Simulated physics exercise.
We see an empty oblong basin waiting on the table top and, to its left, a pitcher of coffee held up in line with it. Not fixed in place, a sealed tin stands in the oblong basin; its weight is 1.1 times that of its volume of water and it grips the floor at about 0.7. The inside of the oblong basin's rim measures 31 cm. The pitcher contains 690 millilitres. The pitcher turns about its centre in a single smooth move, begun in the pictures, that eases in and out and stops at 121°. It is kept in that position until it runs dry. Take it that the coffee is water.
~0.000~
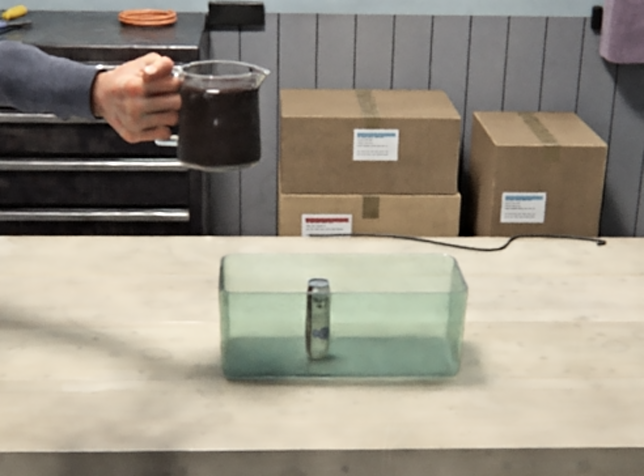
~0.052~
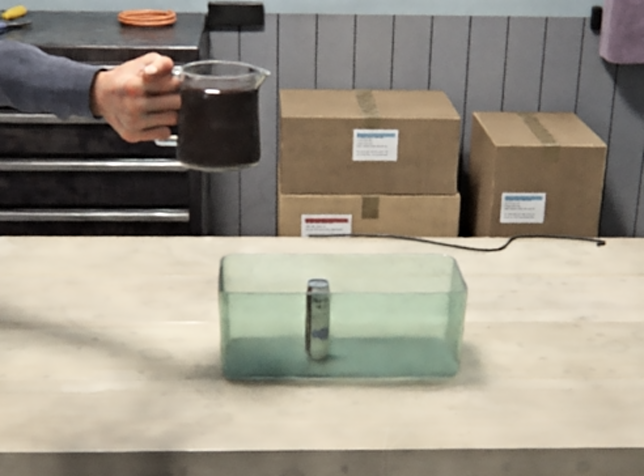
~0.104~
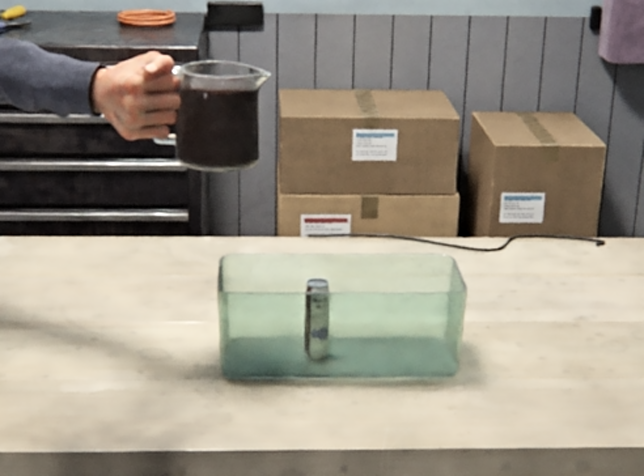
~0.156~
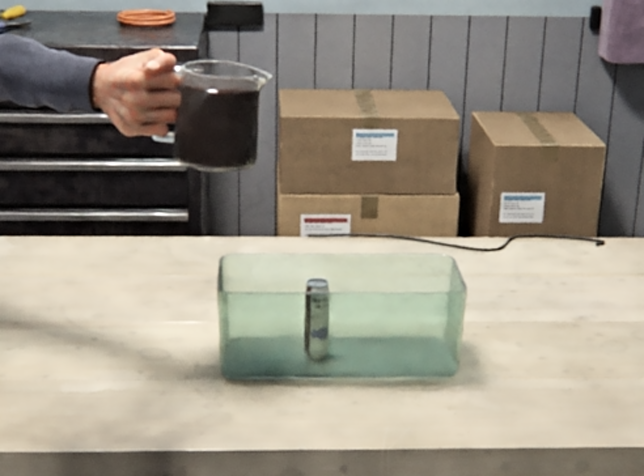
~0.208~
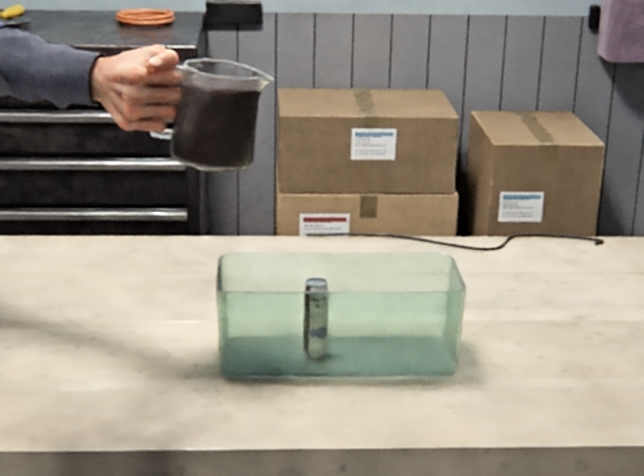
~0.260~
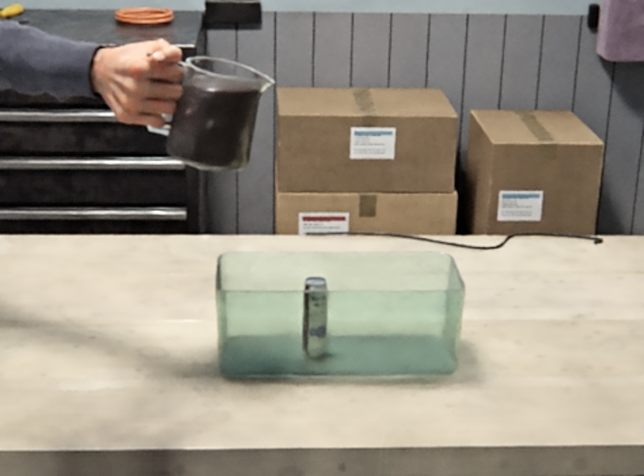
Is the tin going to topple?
Upright.
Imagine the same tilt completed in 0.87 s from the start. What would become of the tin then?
In that case the tin stays vertical.
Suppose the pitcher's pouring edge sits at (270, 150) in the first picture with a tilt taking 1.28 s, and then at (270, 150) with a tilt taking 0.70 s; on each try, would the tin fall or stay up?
First it tips over; then it tips over.
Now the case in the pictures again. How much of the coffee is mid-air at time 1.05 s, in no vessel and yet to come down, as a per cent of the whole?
Around 26 per cent of the liquid is in flight.
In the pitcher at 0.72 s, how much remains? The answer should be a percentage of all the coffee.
Roughly 78 percent.
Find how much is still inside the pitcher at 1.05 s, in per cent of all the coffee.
20 %.
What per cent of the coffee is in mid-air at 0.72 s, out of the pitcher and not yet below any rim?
Around 18 in a hundred.
After 0.72 s the tilt is 72° and 79 per cent is still to pour; the tin stands where it began.
After 1.05 s the tilt is 112° and 19 per cent is still to pour; the tin stands where it began.
After 1.40 s the tilt is 121° and 0 per cent is still to pour; the tin stands where it began.
After 1.78 s the tilt is 121° and 0 per cent is still to pour; the tin stands where it began.
In the end the tin stands where it began.
